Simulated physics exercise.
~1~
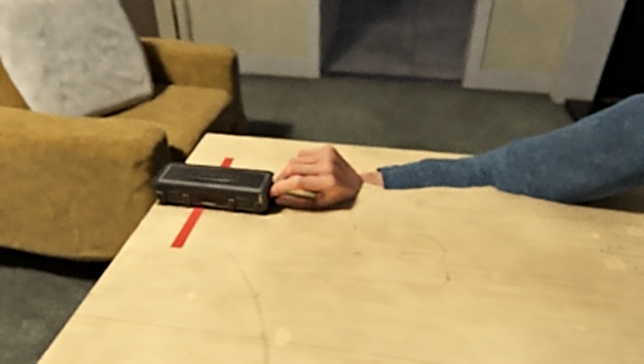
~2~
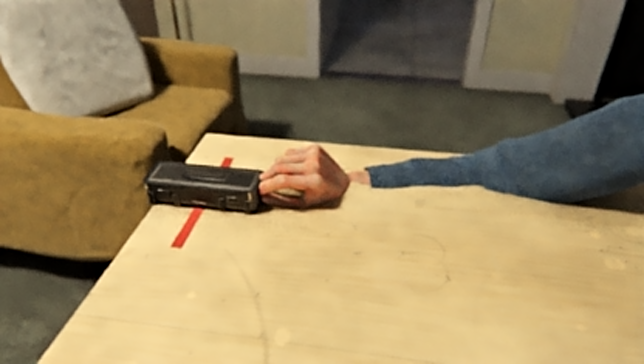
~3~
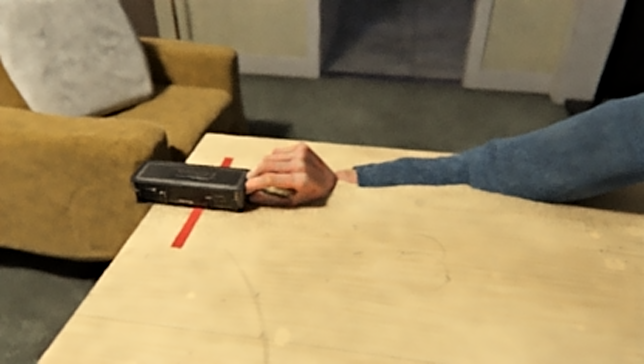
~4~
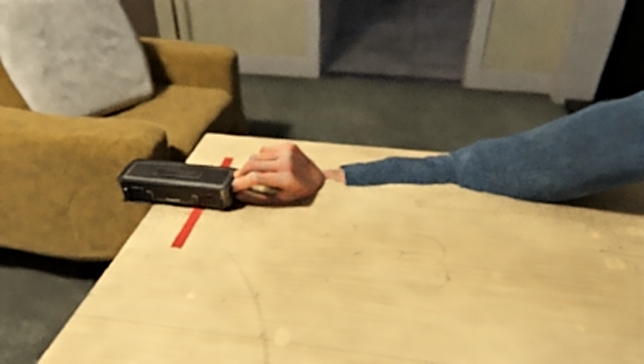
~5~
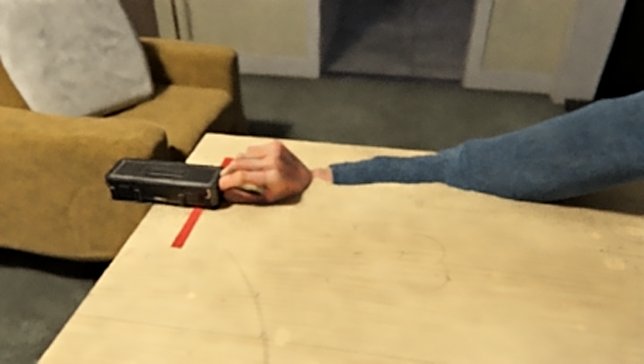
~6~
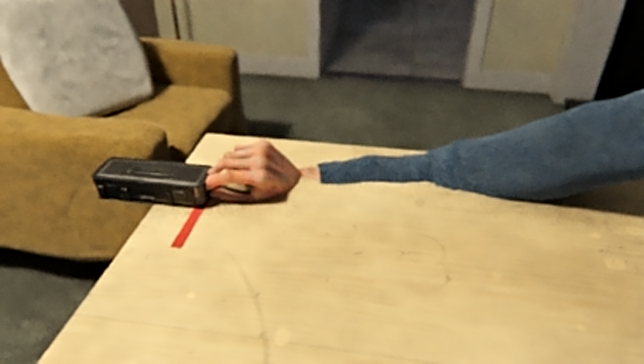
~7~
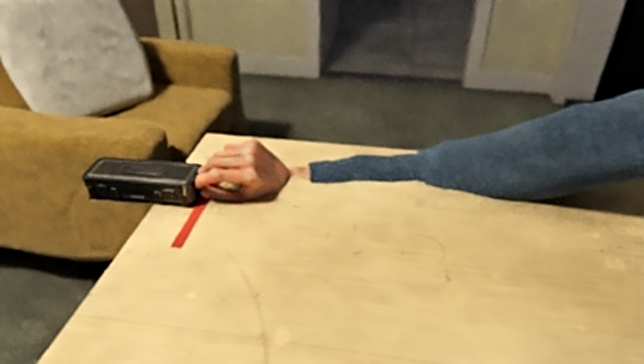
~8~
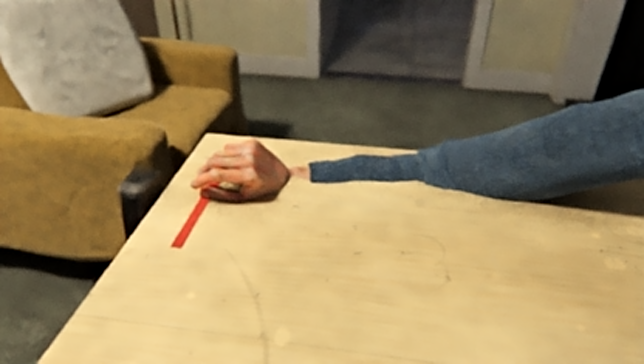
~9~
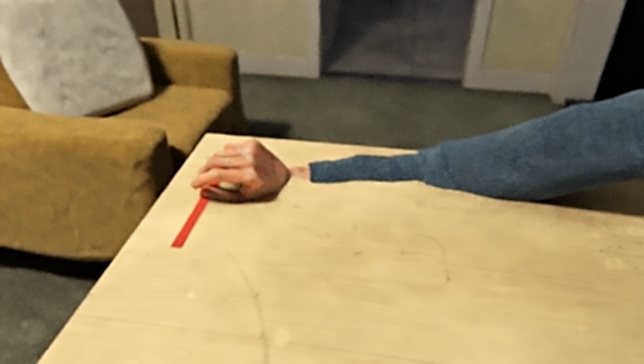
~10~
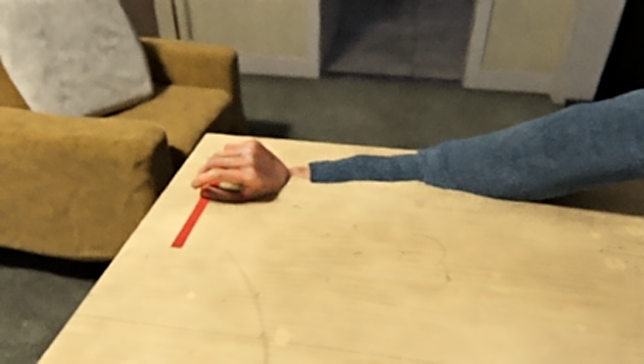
A black case sits across a strip of red tape near the left end of a pale wooden table, with a hand in a blue sleeve behind it. The hand slowly pushes the case left, and more and more of it juts out past the table's edge toward a tan armchair. The hand comes to a stop at the tape. The case then tips over the edge, turning on end as it drops beside the armchair. It falls out of sight below the tabletop, while the hand stays resting at the tape.
